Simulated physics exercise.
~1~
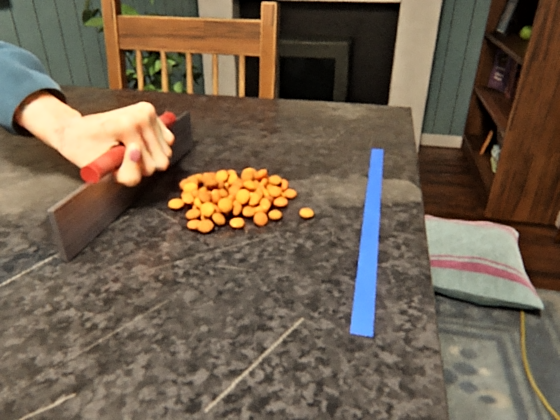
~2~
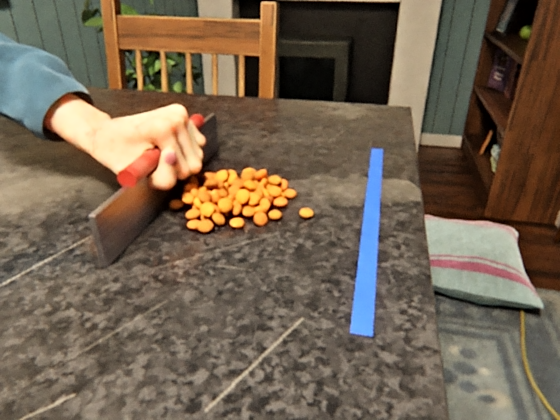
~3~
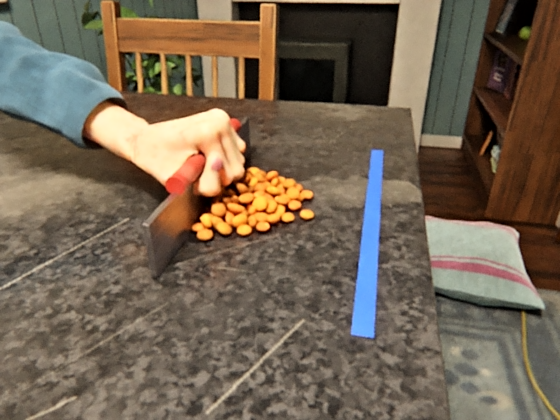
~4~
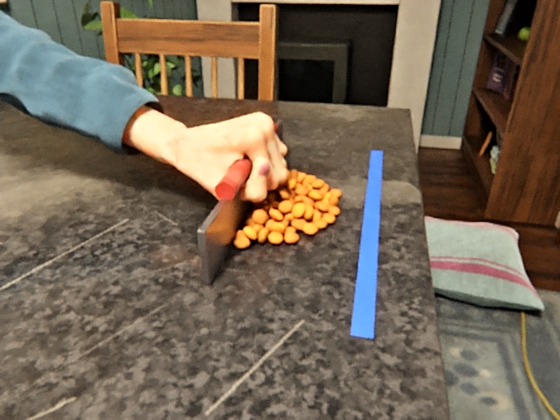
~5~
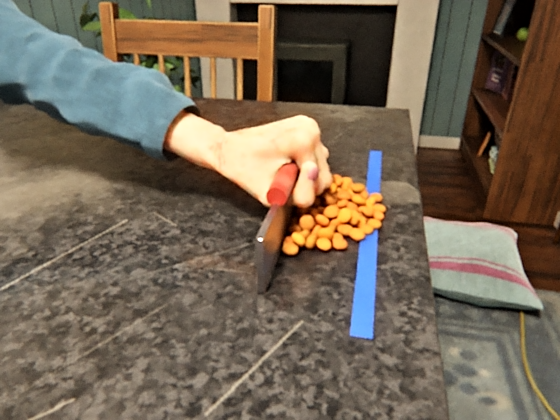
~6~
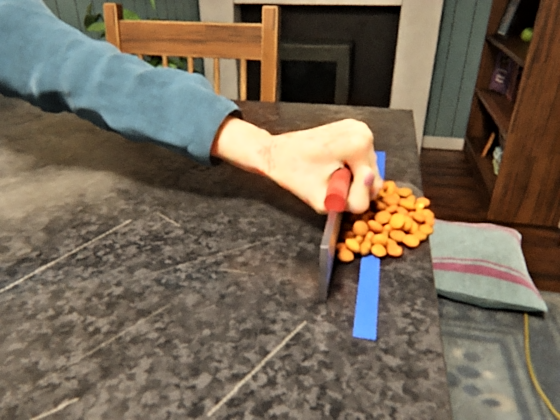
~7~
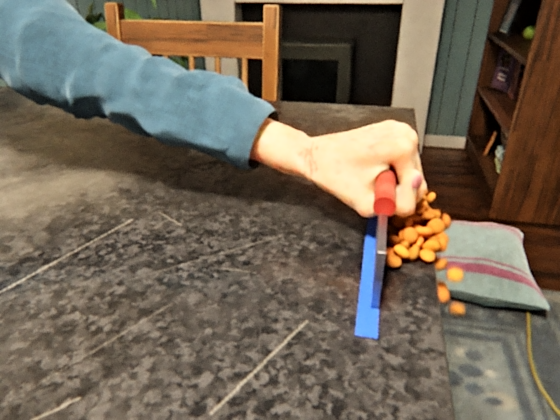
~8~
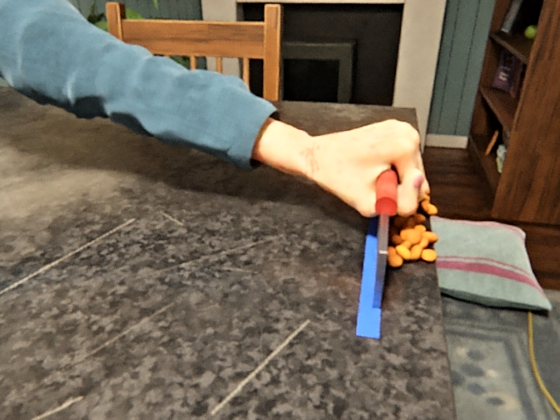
A hand with a scraper pushes orange pieces right, stops at blue tape, and some fall.
